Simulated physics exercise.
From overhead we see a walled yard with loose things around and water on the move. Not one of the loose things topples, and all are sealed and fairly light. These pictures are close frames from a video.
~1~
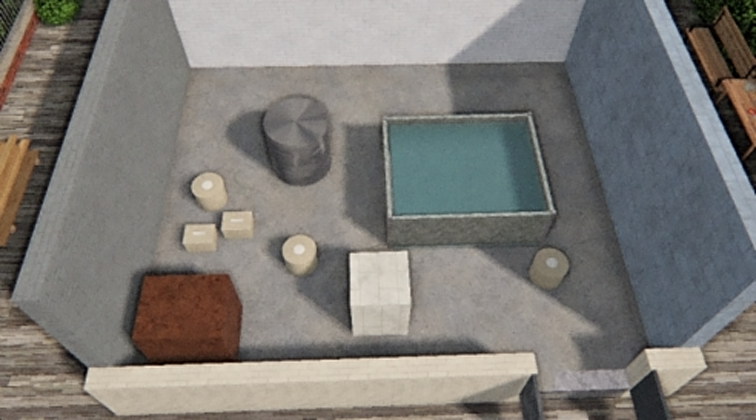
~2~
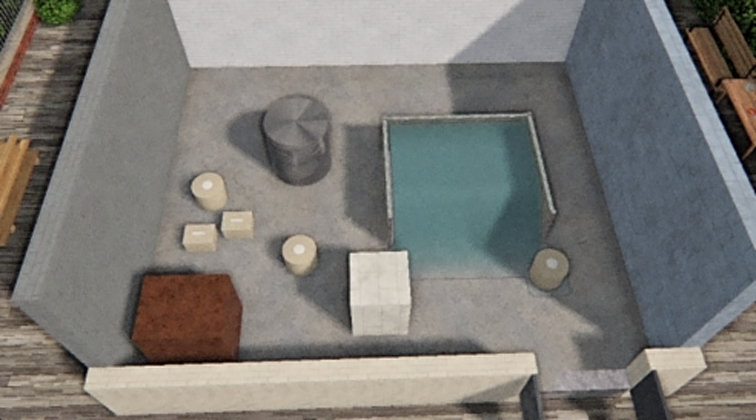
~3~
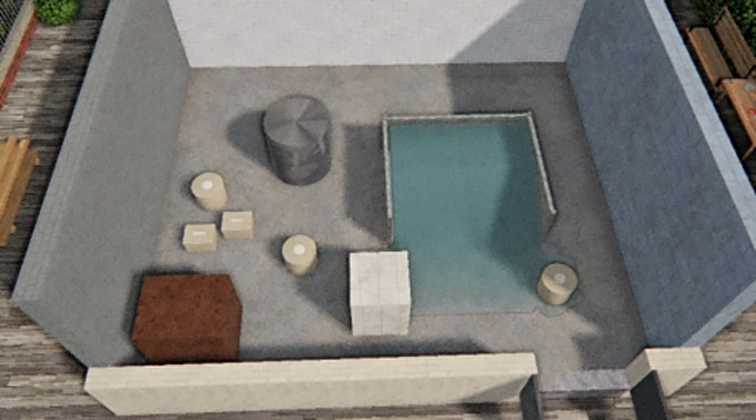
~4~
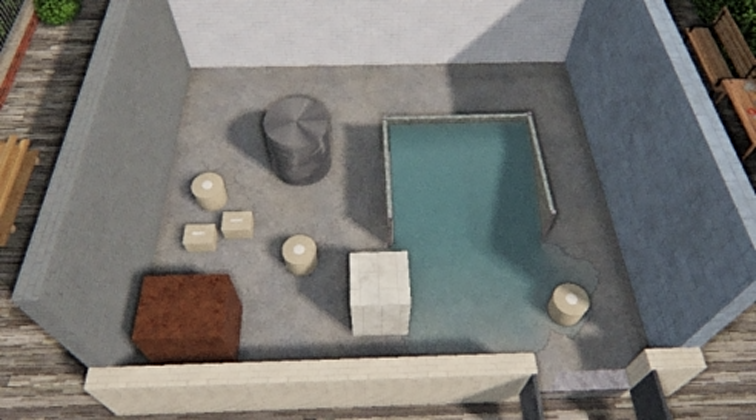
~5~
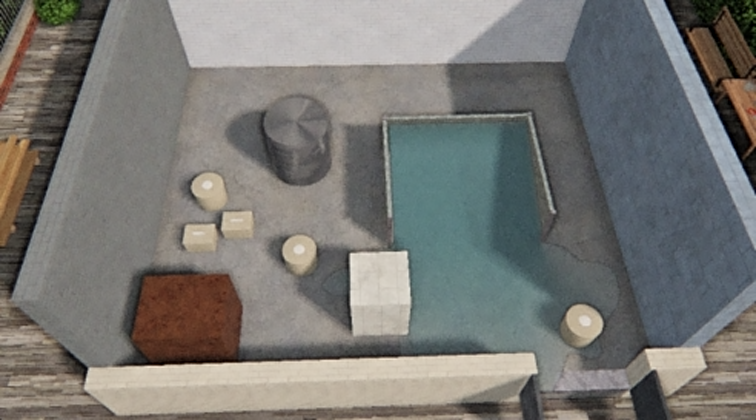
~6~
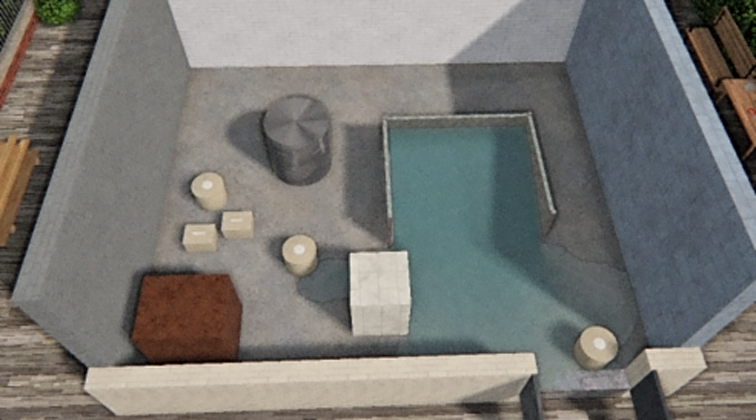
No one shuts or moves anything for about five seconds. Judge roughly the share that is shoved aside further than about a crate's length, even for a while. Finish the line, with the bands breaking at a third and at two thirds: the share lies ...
The share lies at two thirds or above.
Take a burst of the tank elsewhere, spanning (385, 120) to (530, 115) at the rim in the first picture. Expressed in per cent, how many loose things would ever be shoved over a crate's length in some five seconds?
I'd say near 60 %.
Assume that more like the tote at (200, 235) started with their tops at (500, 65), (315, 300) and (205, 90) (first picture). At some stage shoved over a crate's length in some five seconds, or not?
Taking them one at a time: Falls short; falls short; falls short.
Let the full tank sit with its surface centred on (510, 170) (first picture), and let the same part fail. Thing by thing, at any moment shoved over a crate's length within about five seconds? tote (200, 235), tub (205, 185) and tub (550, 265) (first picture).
Not far, Not far, Far enough.
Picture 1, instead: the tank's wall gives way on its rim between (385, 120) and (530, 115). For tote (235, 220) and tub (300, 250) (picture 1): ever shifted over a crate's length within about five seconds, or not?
Travelled less, then travelled less.
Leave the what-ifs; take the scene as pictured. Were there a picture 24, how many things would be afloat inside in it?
1.
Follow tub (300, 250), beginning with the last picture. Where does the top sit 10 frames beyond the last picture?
It should be around (251, 237).
A moment on, 1 of 5 are well off their spots; 0 afloat.
Next, 2 of 5 are well off their spots; 0 afloat.
Later, 3 of 5 are well off their spots; 1 afloat.
In the end, 5 of 5 are well off their spots, and 5 have been at some point; 3 afloat.
